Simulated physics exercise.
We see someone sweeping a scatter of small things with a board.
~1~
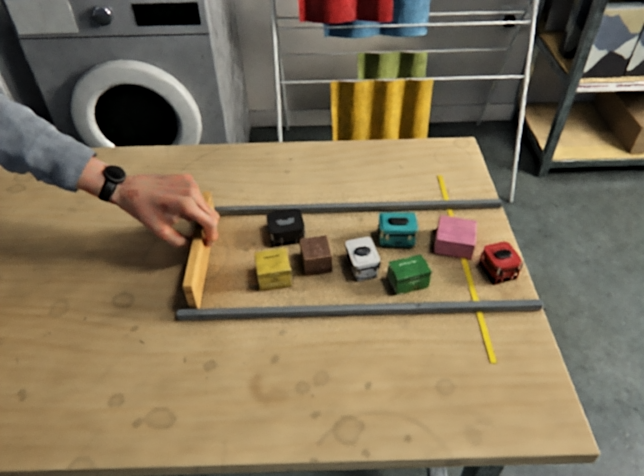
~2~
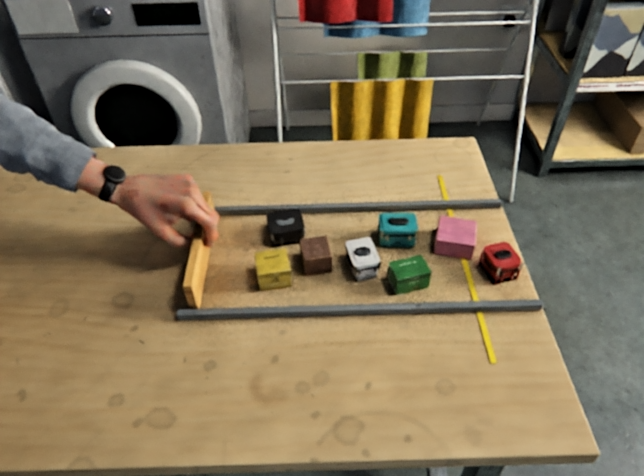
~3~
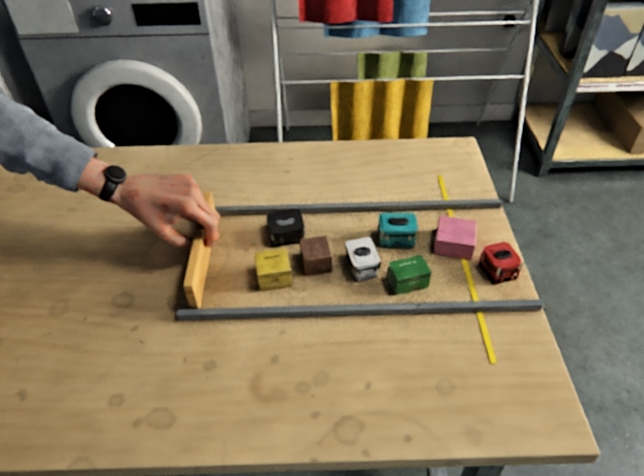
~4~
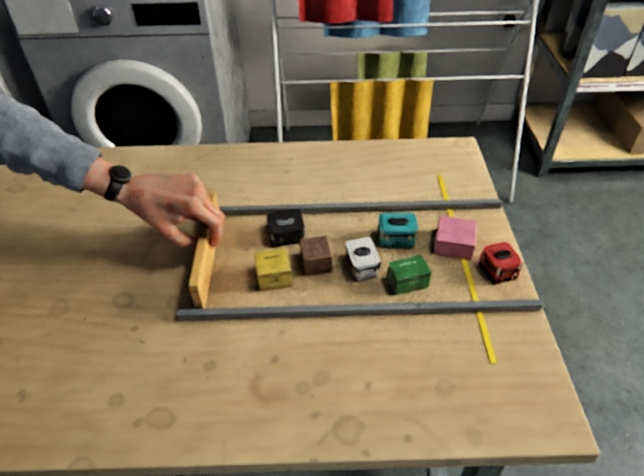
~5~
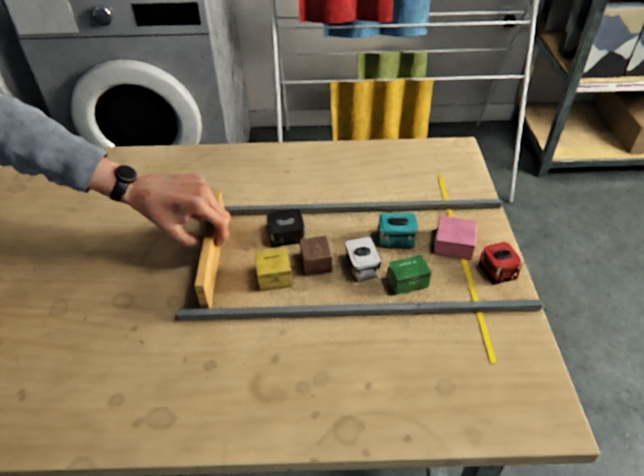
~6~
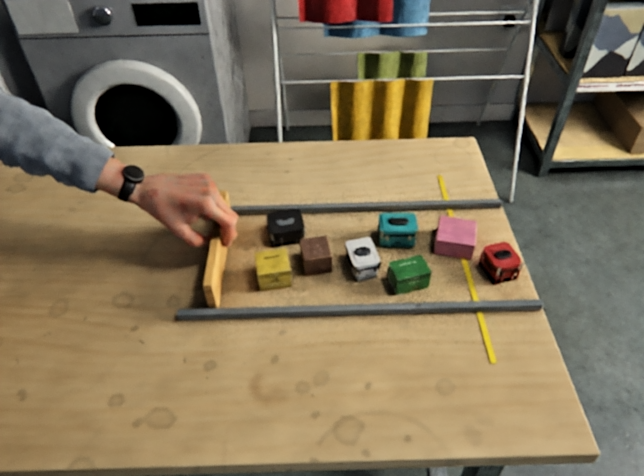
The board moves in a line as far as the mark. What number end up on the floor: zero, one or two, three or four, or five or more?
As it turns out, the number that fall off is one or two.
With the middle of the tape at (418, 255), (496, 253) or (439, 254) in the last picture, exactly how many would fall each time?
Down on the floor: 0, 5 and 1.
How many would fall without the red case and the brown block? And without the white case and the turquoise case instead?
Fallen: 1, and 1 in the other try.
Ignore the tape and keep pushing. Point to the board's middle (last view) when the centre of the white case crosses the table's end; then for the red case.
Near (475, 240) and (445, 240).
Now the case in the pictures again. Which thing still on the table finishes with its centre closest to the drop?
It is the turquoise case.
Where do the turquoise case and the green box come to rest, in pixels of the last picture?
The turquoise case at (512, 226), the green box at (530, 284).
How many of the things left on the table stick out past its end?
3 of them.
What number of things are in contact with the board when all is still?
In contact: 3.
Soon after, none off yet; red case at rest near (500, 262); pink block at rest near (456, 237); green box at rest near (410, 277).
In the end, the number that fall off is one or two; gone, pink block and red case.
